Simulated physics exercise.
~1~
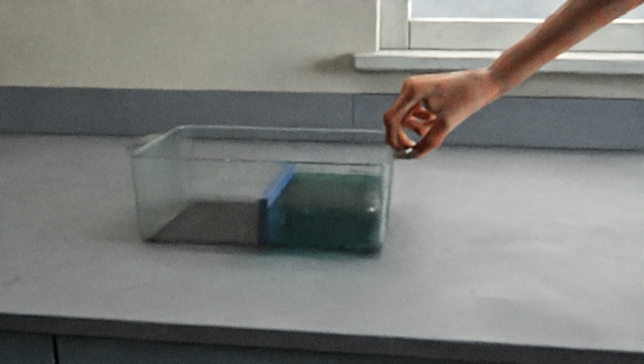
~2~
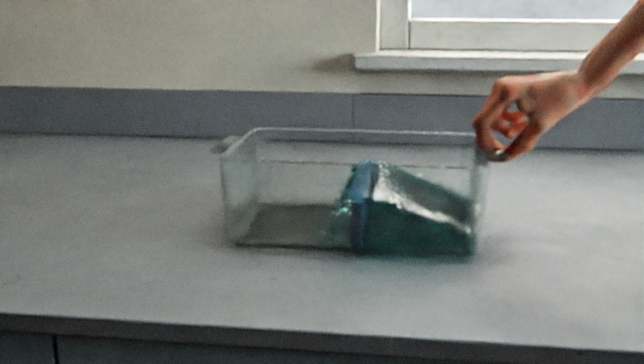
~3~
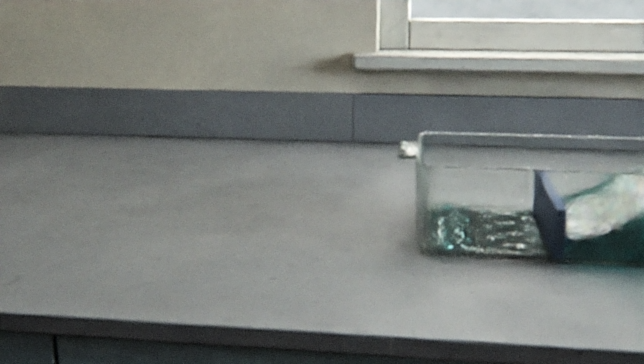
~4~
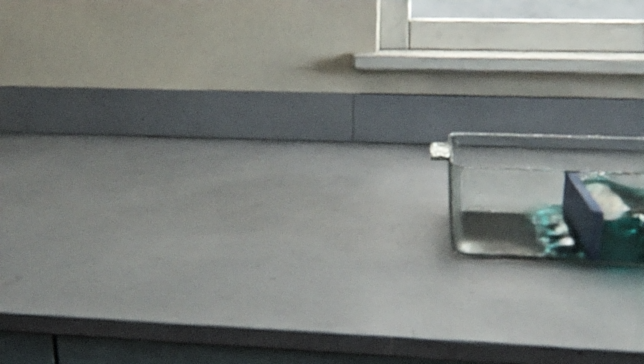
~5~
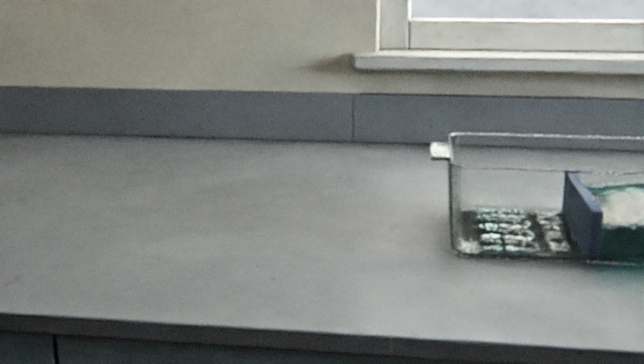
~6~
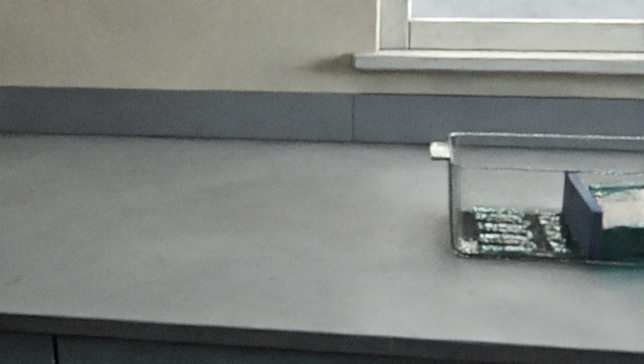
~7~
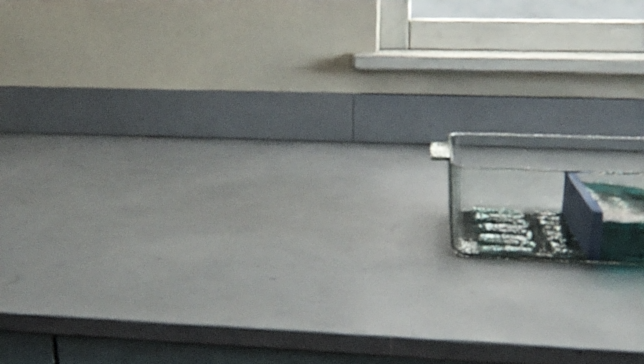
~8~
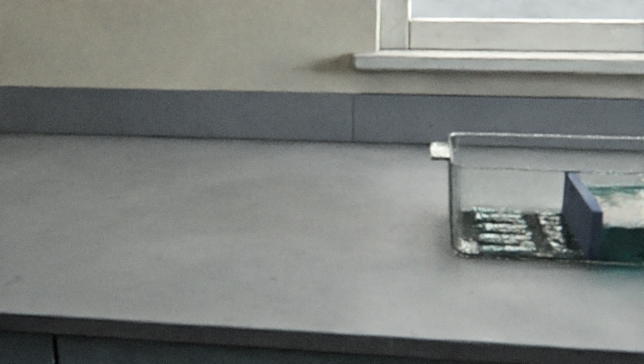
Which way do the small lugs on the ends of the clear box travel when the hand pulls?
They move to the right along with the box, then stay still once it stops.
Clear box sliding right, pulled by hand, teal water slopping past its blue divider and a little staying in the left part.
